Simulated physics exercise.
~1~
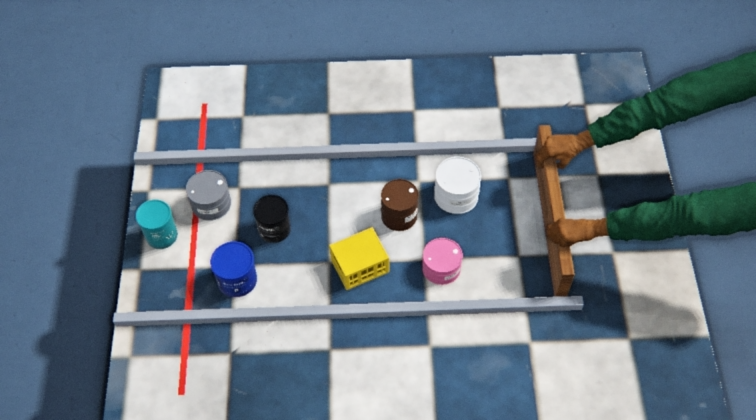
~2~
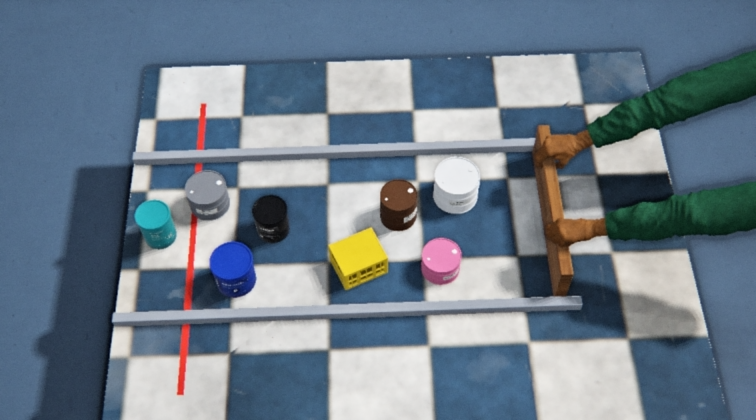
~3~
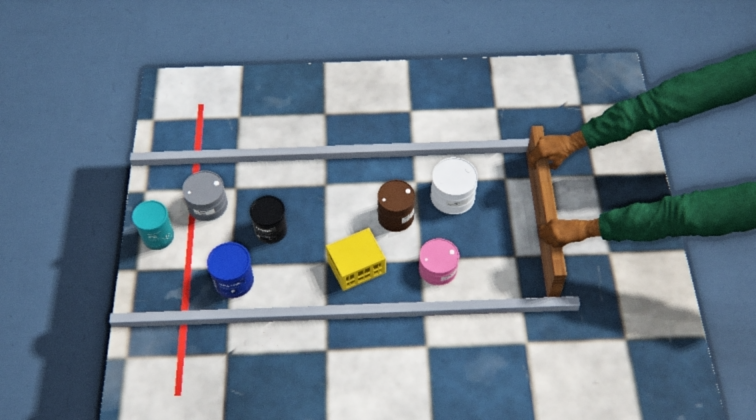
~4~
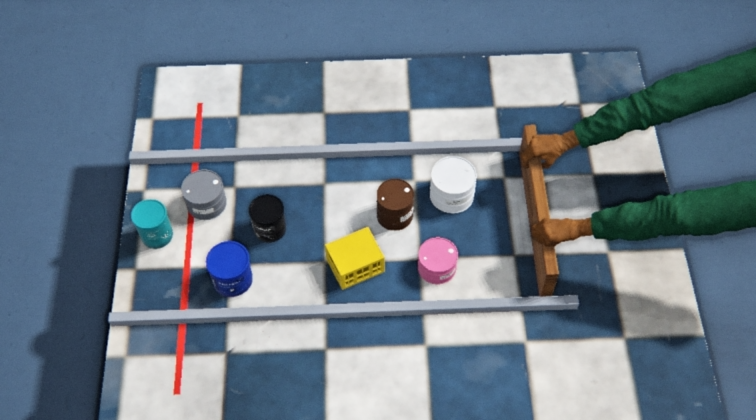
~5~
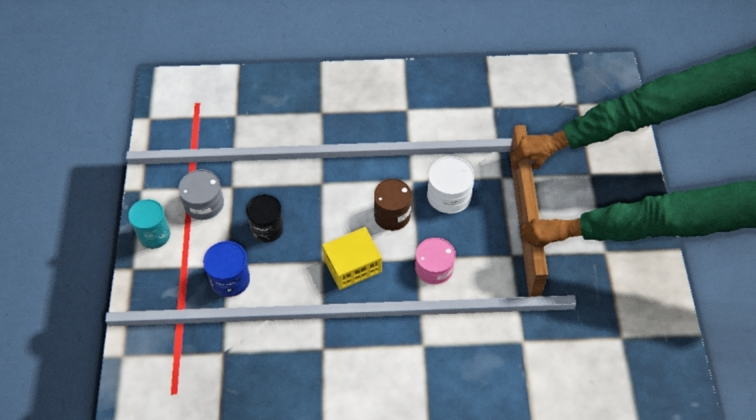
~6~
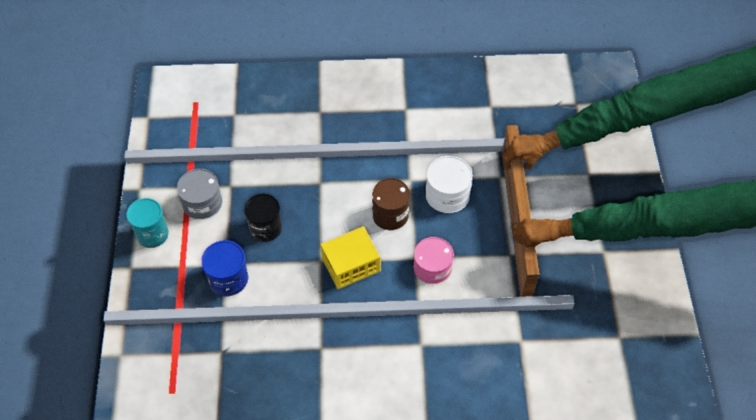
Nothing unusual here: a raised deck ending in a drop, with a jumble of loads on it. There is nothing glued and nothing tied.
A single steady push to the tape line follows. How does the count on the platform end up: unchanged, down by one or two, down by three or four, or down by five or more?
In the end, the drop-off count sits at one or a two.
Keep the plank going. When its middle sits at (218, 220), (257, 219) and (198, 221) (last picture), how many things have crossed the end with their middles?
0, 0 and 0.
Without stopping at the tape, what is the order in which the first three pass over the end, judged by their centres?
Order: Turquoise pail, grey canister, blue pail.
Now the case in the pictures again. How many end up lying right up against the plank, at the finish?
3.
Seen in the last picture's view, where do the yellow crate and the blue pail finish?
Approximately (137, 251) for one, approximately (117, 288) for the other.
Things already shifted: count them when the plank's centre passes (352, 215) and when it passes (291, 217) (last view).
Moved so far: 4, later 6.
Soon after, none off yet; turquoise pail at rest near (149, 224); grey canister at rest near (200, 194); blue pail at rest near (226, 269).
After that, none off yet; turquoise pail at rest near (149, 224); grey canister displaced about its own width near (169, 187); blue pail displaced about its own width near (182, 285).
In the end, the number that fall off is one or two; gone, turquoise pail.
